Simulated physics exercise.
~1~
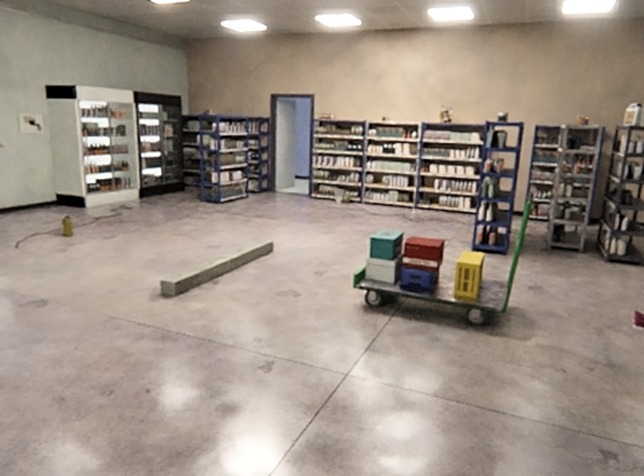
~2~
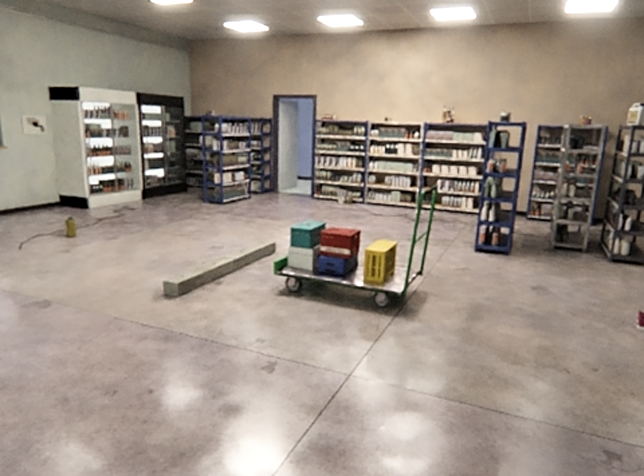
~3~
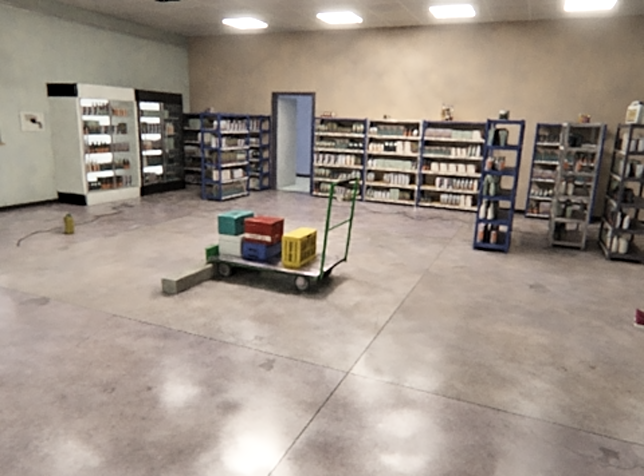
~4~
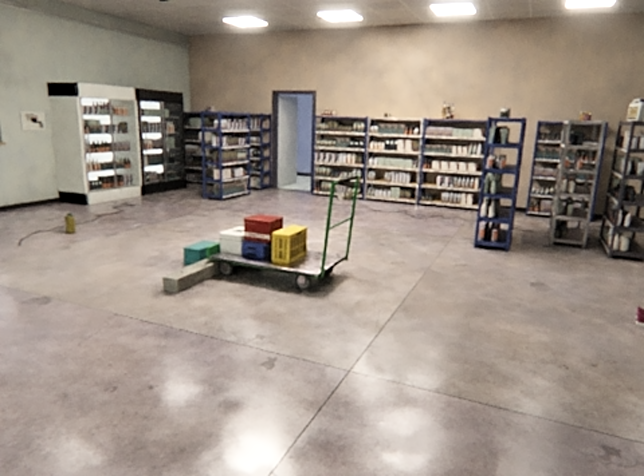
A flat trolley with a green handle stands on the polished concrete floor of a large storeroom, seen from slightly above, with stocked shelves along the back wall and lit cabinets at left. It carries a teal box on a white one, a red box on a blue one, and a yellow crate near the handle. The trolley rolls left toward a long pale kerb and stops against it. The teal box then drops off the front and ends overturned beside the kerb, while the white, red, blue and yellow load stays aboard the still trolley.
